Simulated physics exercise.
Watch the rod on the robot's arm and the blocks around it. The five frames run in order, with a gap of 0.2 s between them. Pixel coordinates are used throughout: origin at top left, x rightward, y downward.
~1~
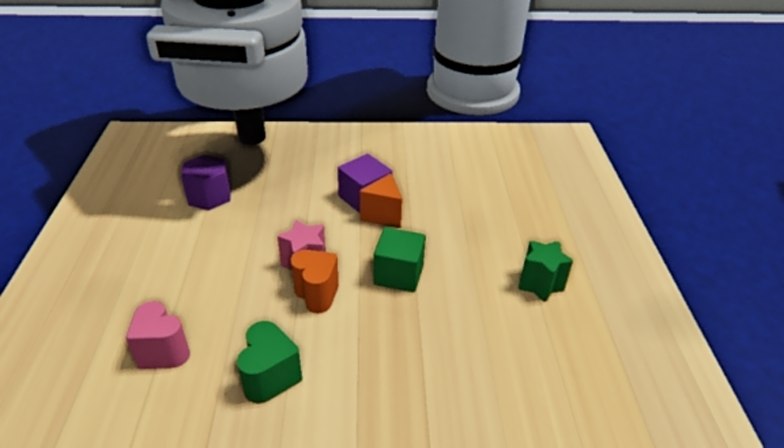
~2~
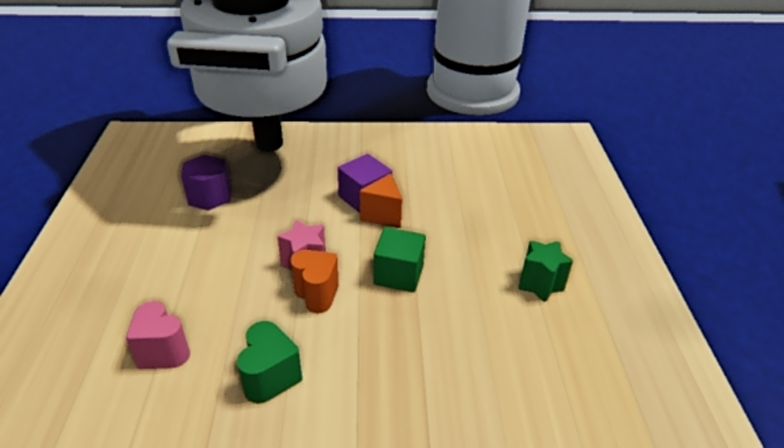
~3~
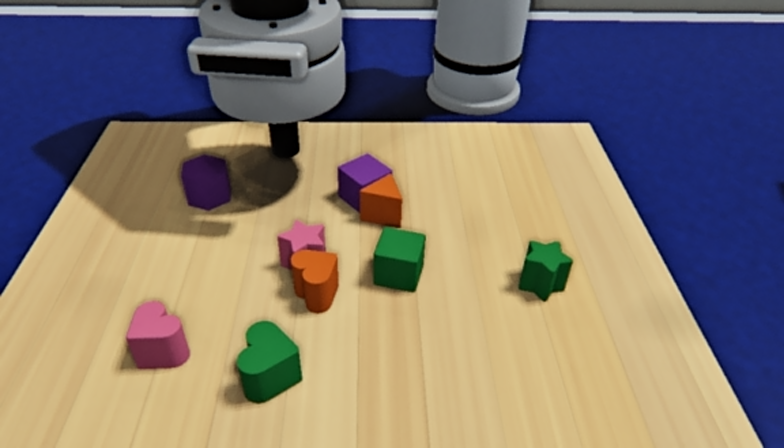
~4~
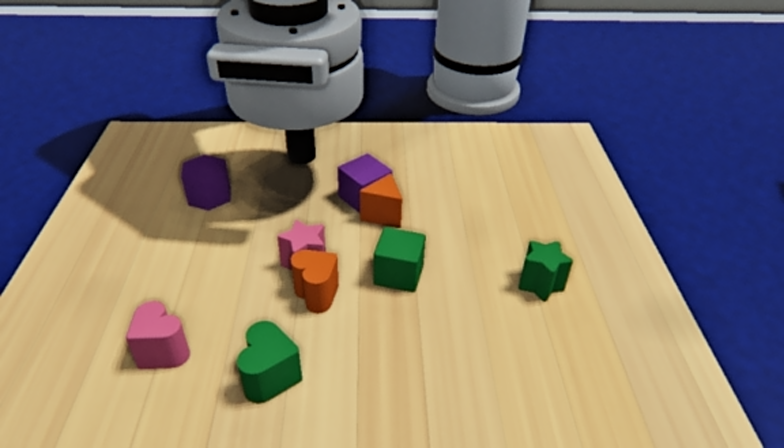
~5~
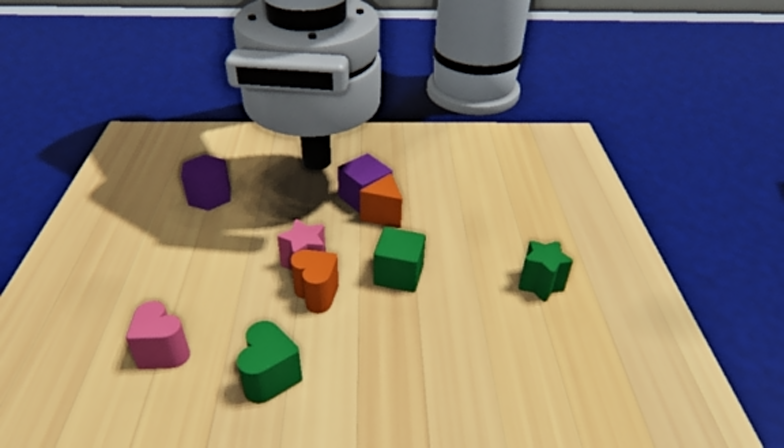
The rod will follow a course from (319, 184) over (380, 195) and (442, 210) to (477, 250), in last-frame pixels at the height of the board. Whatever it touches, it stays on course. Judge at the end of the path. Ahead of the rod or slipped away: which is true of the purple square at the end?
Still in front.
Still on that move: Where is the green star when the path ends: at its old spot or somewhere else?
The green star will stay where it stands.
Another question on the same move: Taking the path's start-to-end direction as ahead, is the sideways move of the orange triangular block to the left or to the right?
Off to the right side.
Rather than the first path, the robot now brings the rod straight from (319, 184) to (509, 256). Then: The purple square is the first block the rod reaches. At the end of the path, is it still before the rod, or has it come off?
Held in front.
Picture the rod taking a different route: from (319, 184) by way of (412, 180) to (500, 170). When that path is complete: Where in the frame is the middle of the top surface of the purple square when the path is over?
It is going to be at (393, 173).
The first path, step by step. One third of the way, rod at (381, 174); purple square at (408, 182), turned 15° clockwise; orange triangular block at (418, 204), turned 15° clockwise.
Two thirds of the way, rod at (445, 188); purple square at (451, 204), turned 50° clockwise; orange triangular block at (439, 226), turned 55° clockwise.
At the end, rod at (480, 227); purple square at (467, 244), turned 80° clockwise; orange triangular block at (435, 259), turned 85° clockwise; green star still.
